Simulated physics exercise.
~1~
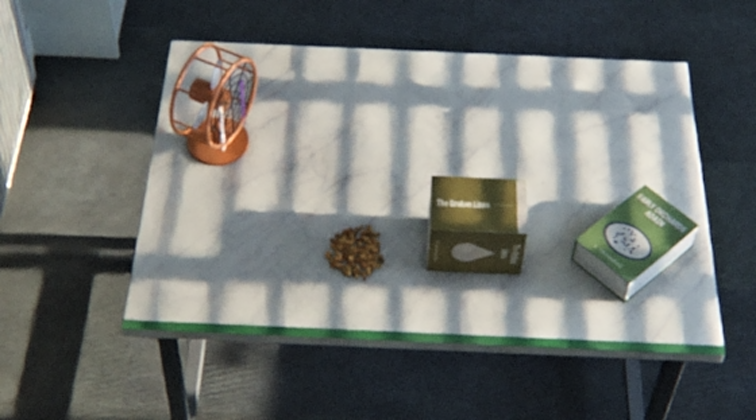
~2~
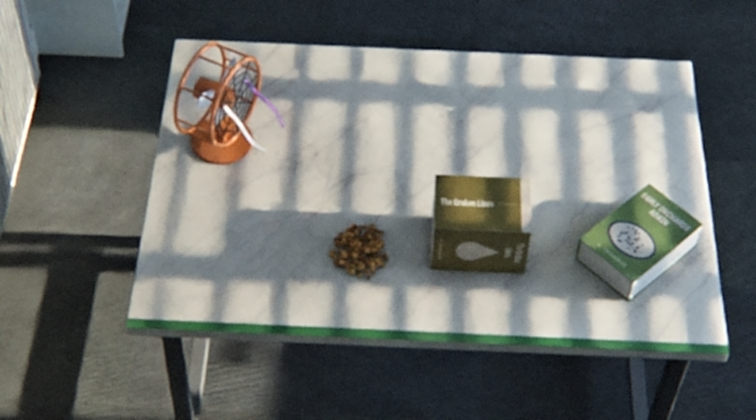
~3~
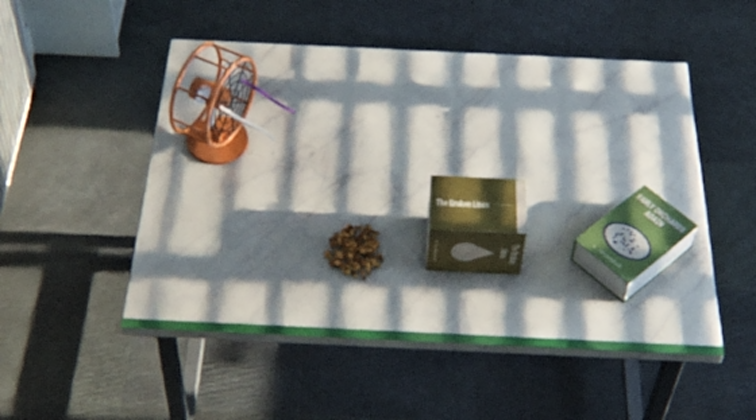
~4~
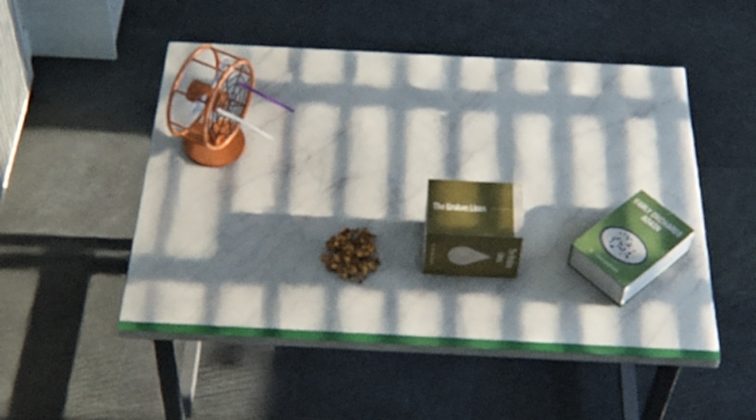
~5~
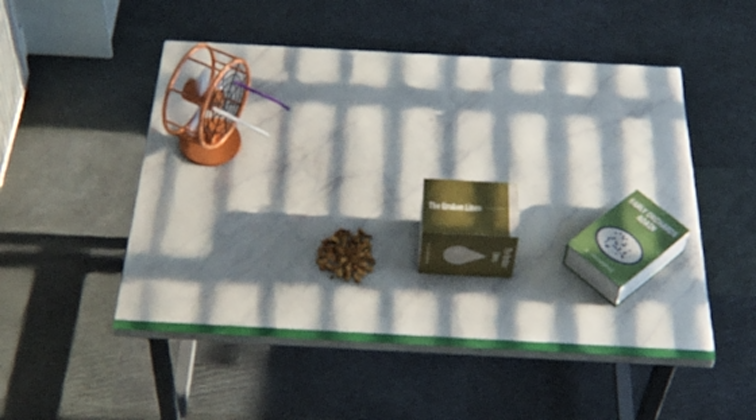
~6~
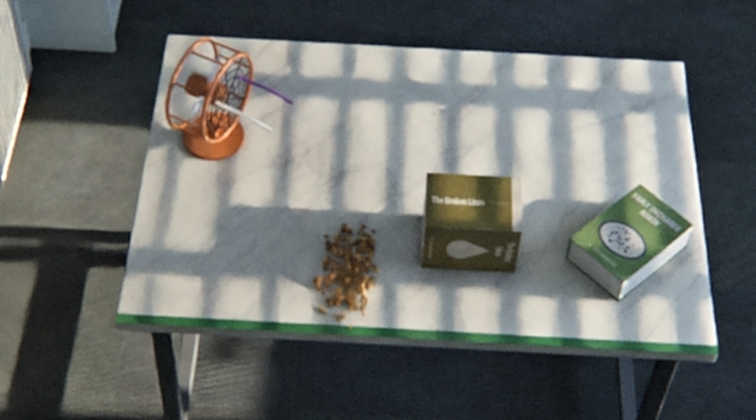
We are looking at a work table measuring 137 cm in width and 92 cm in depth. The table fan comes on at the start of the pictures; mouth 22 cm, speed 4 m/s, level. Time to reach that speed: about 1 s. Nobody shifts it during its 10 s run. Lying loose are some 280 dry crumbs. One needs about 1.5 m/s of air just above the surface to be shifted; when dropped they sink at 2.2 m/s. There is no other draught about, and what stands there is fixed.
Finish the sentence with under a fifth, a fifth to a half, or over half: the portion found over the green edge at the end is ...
The portion found there is over half.
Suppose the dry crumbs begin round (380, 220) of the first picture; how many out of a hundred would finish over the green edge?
In that case I'd expect around 60 percent.
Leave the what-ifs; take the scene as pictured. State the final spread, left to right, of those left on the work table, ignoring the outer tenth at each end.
Looks like some 0 cm to me.
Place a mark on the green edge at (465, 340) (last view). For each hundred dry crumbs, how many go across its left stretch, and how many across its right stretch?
Estimate: Left ~ 70 %; right ~ 0 %.
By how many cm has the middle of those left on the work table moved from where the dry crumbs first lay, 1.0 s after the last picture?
Around 10 cm from the start.
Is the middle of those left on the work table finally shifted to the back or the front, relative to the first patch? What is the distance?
The middle ends nearer the front end, some 10 cm from where the patch began.
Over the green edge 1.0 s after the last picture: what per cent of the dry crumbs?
I'd say near 60 per cent by then.
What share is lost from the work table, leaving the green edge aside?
That lands at some 0 %.
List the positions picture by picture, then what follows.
The middle of the dry crumbs is near (356, 251), none has stirred yet and the mouth of the table fan is at (214, 96), in the first frame.
The middle of the dry crumbs is near (362, 250), none has stirred yet and the green edge is centred on (427, 341), in the second frame.
The middle of the dry crumbs is near (357, 250), none has stirred yet, the top of a book is at (478, 204) and the top of a book is at (637, 233), in the third frame.
The middle of the dry crumbs is near (354, 254) and none has stirred yet, in the fourth frame.
The middle of the dry crumbs is near (347, 255), the farthest in sight from the table fan is at (358, 281) and about 10 % have left their places, in the fifth frame.
The middle of the dry crumbs is near (348, 268), the farthest in sight from the table fan is at (351, 327) and about 70 % have left their places, in the sixth frame.
Then, 1.0 s after the last picture the count stands so, 64 % are over the green edge; the middle of those still in play is near (349, 279).
Then, 2.2 s after the last picture the count stands so, 69 % are over the green edge; the middle of those still in play is near (339, 284).
Then, 4.6 s after the last picture the count stands so, 70 % are over the green edge; the middle of those still in play is near (339, 284).
Then, 9.1 s after the last picture, at the end, 72 % are over the green edge; the middle of those still in play is near (339, 286).
